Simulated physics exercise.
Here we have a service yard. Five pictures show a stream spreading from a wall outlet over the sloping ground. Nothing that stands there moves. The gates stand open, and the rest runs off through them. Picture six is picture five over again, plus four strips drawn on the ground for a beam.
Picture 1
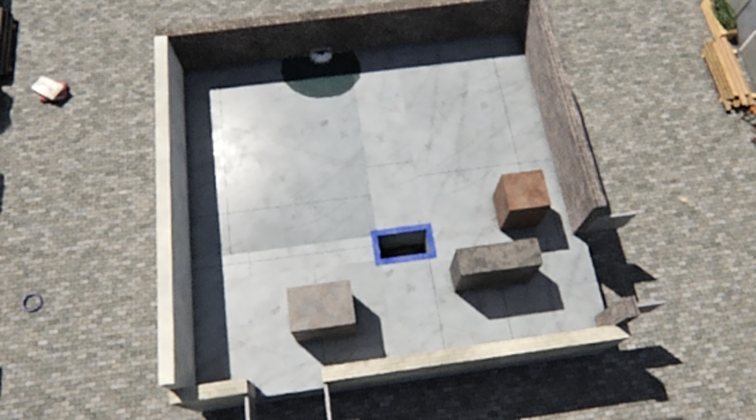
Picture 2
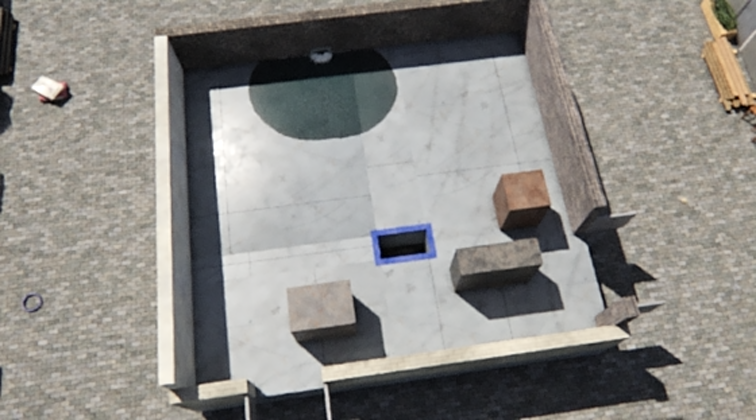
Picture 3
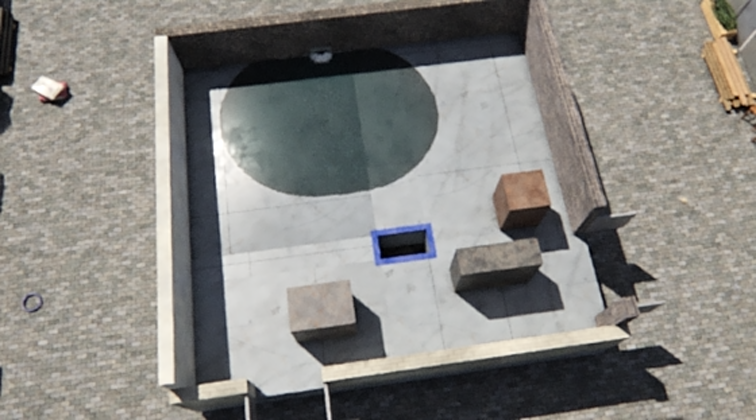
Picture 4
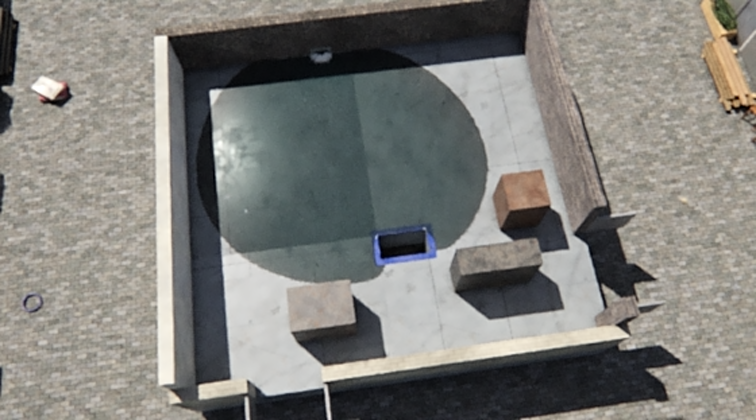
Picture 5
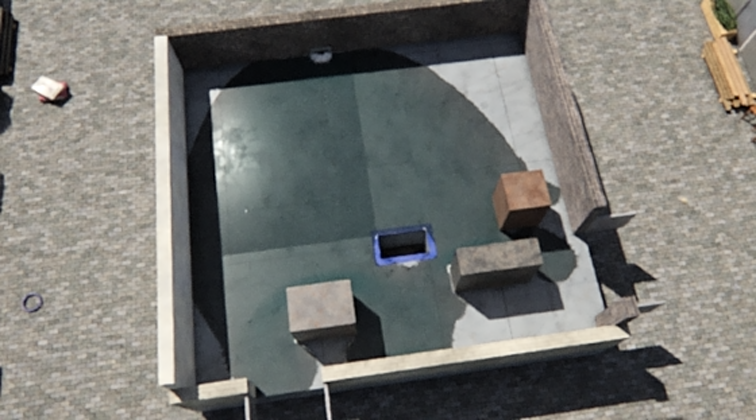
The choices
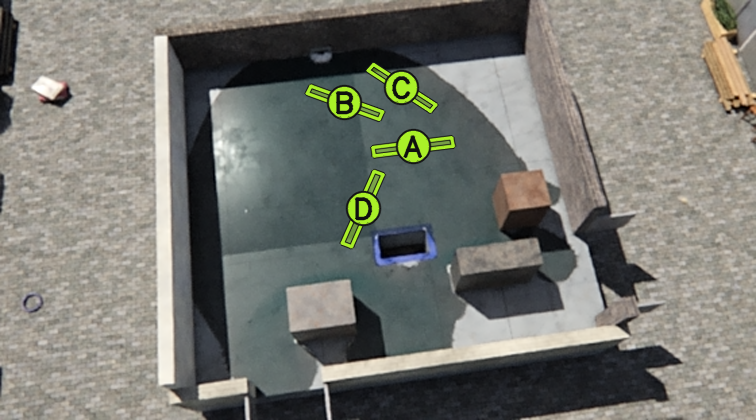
A dark sheet of water spread from the back wall across a pale walled yard, reaching the blue-rimmed drain pit, then surrounding it and passing around the blocks toward the front wall.
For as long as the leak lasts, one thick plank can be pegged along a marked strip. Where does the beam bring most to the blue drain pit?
Place C does it best.
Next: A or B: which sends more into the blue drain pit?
That would be A.
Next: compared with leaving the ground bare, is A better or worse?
It is worse.
In lime, A from (373, 151) to (452, 141); B from (309, 89) to (380, 115); C from (370, 67) to (433, 107); D from (346, 244) to (378, 173).
Choosing A, about 13 % of the stream goes into the blue drain pit, about 86 % out by the gates.
Choosing B, about 8 % of the stream goes into the blue drain pit, about 92 % out by the gates.
Choosing C, about 22 % of the stream goes into the blue drain pit, about 77 % out by the gates.
Choosing D, about 11 % of the stream goes into the blue drain pit, about 87 % out by the gates.
